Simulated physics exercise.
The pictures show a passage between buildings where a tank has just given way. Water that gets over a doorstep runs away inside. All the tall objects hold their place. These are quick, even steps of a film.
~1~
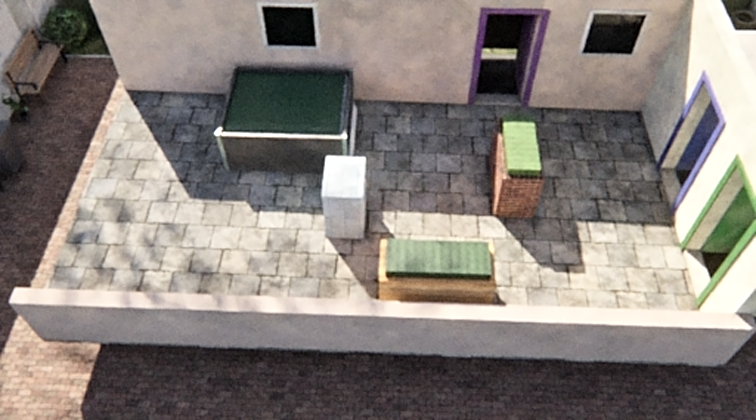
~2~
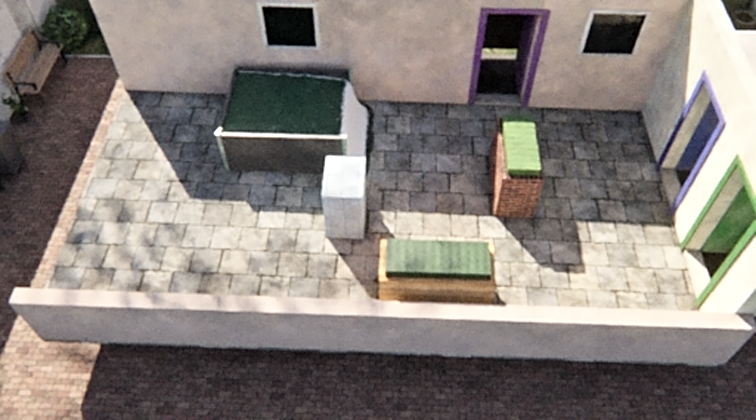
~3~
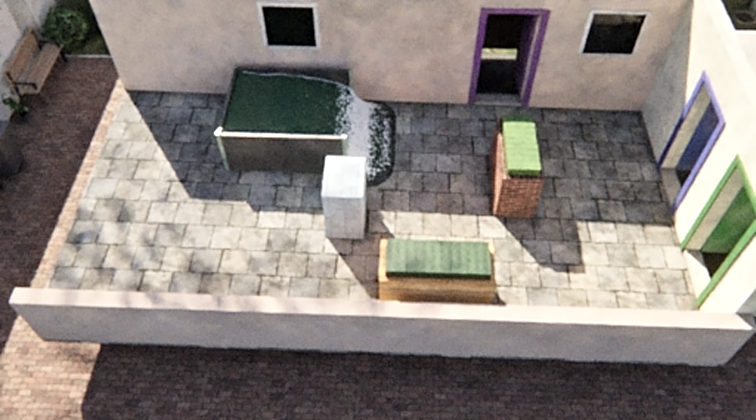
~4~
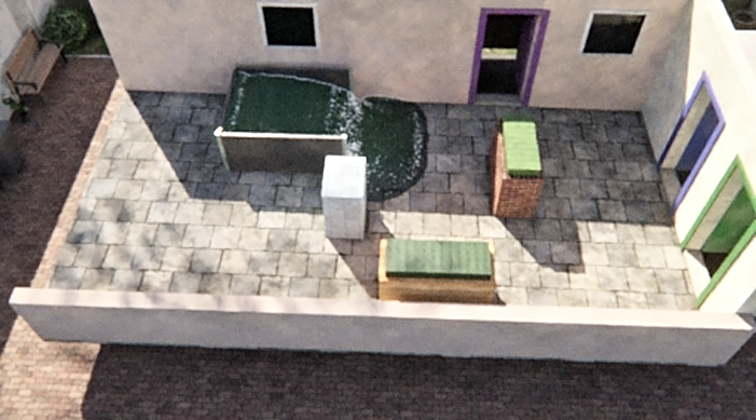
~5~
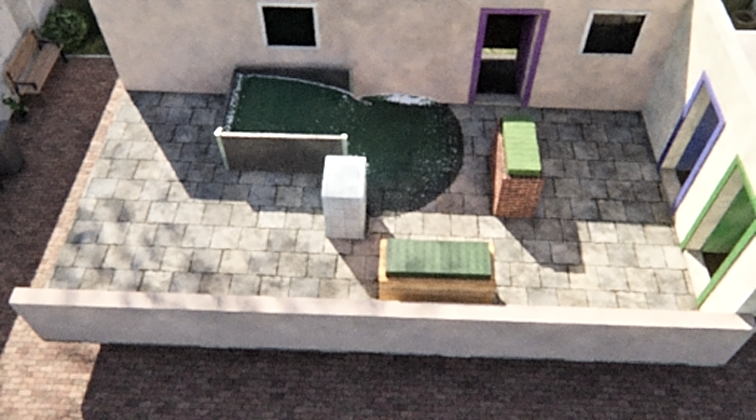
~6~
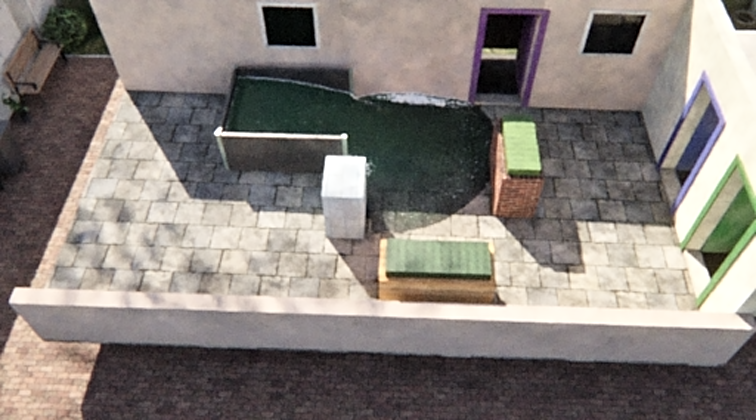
A large open tank gives way on its right side and dark green water spreads rightward across the paving.
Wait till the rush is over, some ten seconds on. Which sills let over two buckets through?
One by one: The green door lets in a lot; the blue door lets in a lot; the purple door lets in a lot.
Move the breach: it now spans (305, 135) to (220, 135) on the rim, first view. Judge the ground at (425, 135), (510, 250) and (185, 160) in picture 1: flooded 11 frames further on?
One after the other: Not flooded, free of water, clear.
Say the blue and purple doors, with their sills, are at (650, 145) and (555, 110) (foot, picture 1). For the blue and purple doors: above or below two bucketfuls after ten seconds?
One by one: Blue lets more in; purple floods.
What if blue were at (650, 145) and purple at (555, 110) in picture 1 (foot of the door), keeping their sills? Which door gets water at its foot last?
The door marked green.
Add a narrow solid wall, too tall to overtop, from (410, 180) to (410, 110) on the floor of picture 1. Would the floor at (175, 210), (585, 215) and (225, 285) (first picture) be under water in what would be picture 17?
One after the other: Clear, not flooded, clear.
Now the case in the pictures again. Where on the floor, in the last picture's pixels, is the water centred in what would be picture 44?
I would point to (528, 218).
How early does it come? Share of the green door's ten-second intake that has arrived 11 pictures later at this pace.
Some 0 per cent.
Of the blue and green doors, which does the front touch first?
I say the blue door.
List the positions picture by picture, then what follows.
In the first frame, the open tank at (288, 104) is whole and still.
In the second frame, the front is at a hidden place, out from the gap at (347, 125).
In the third frame, water pours out at (347, 128) and has run to (368, 184).
In the fourth frame, the front is at (396, 193), out from the gap at (348, 130).
In the fifth frame, water pours out at (348, 130) and has run to (455, 169).
In the sixth frame, water pours out at (348, 130) and has run to a hidden place.
A moment on, water covers 30 % of the floor; the green door not reached, the blue door not reached, the purple door wet at the sill, nothing in.
Next, water covers 40 % of the floor; the green door not reached, the blue door wet at the sill, nothing in, the purple door under two buckets in.
Then, water covers 55 % of the floor; the green door wet at the sill, nothing in, the blue door over two buckets in, the purple door over two buckets in.
Later, water covers 65 % of the floor; the green door far over two buckets in, the blue door over two buckets in, the purple door over two buckets in.
In the end, water covers 80 % of the floor; the green door far over two buckets in, the blue door far over two buckets in, the purple door over two buckets in.
